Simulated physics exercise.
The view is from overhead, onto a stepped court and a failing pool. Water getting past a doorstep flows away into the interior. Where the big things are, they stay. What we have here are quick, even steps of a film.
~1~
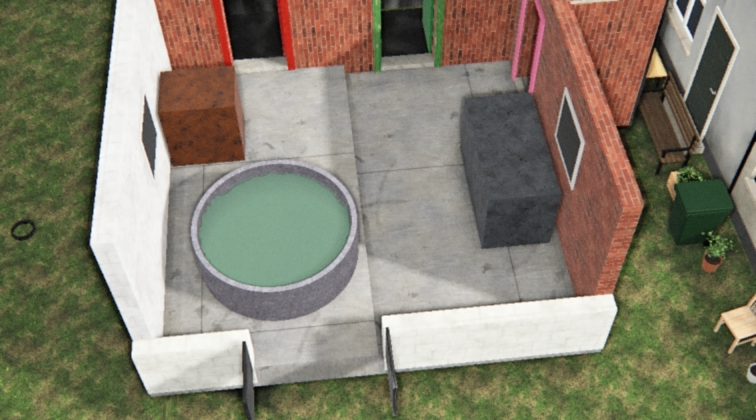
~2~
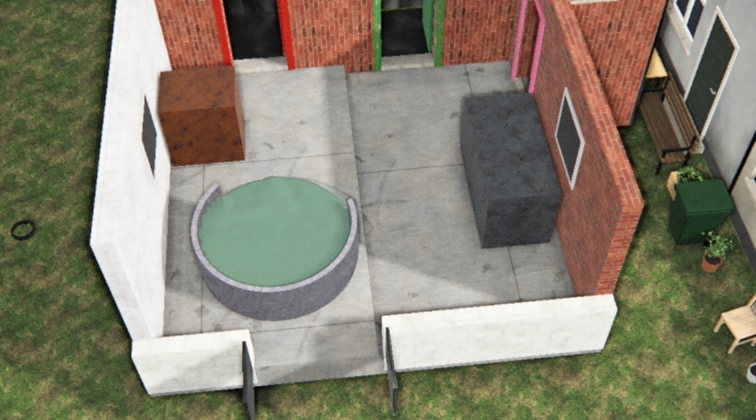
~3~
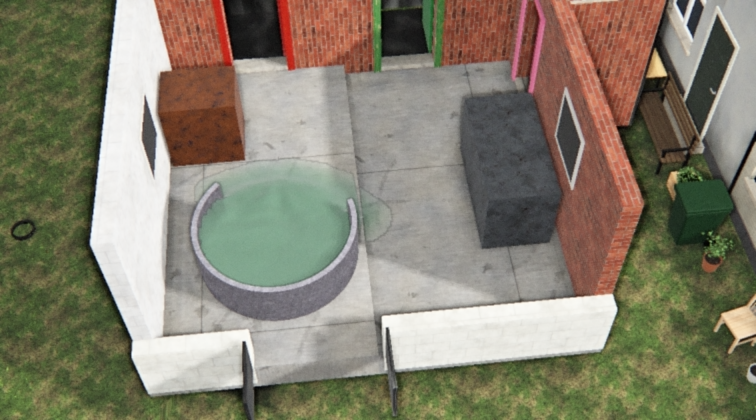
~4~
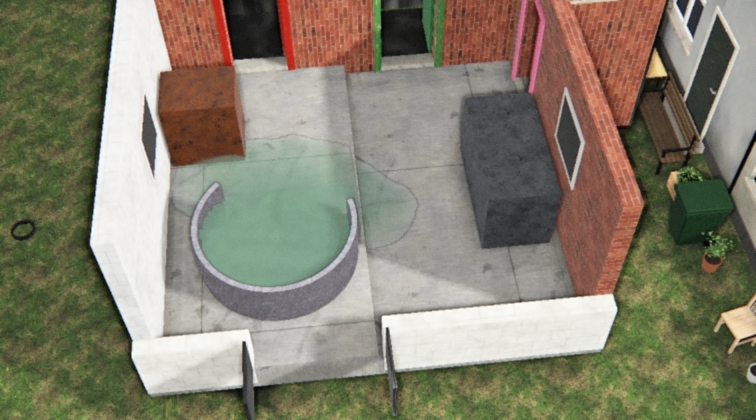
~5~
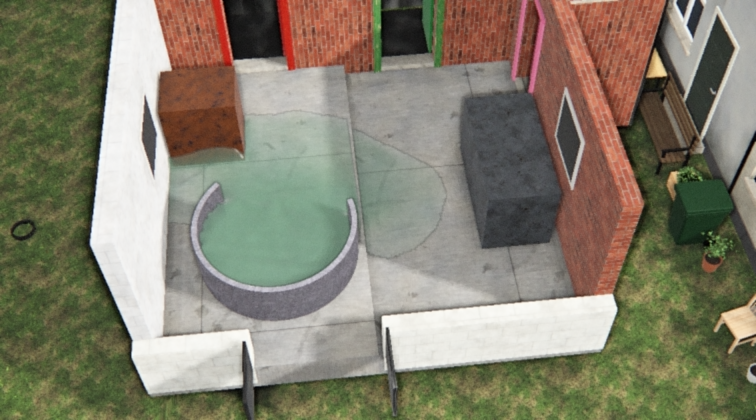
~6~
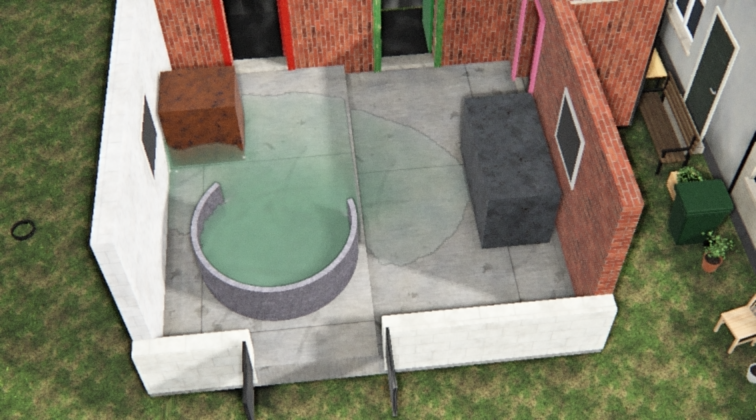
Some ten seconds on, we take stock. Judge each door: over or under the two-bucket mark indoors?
My call: Red door, over; pink door, over; green door, over.
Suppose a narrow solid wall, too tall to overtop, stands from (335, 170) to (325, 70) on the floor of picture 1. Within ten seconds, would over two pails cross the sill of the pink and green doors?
The pink door exceeds the limit, the green door remains under the limit.
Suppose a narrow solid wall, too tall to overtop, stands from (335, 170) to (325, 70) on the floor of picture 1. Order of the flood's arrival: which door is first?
Answer: The door marked red.
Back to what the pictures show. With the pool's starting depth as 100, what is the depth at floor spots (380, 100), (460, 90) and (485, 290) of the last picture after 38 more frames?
First spot 14 %, second 20 %, third 10 %.
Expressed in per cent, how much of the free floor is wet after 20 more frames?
Roughly 80 percent.
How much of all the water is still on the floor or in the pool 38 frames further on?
Near 80 percent, give or take.
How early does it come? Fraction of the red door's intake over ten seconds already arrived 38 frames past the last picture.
Result: 100 % of the ten-second total.
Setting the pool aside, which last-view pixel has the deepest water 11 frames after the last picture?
Check close to (496, 62).
A moment on, water covers 60 % of the floor; the red door under two buckets in, the pink door wet at the sill, nothing in, the green door wet at the sill, nothing in.
Next, water covers 70 % of the floor; the red door far over two buckets in, the pink door under two buckets in, the green door over two buckets in.
Then, water covers 80 % of the floor; the red door far over two buckets in, the pink door over two buckets in, the green door over two buckets in.
Later, water covers 95 % of the floor; the red door far over two buckets in, the pink door far over two buckets in, the green door over two buckets in.
In the end, water covers 95 % of the floor; the red door far over two buckets in, the pink door far over two buckets in, the green door over two buckets in.
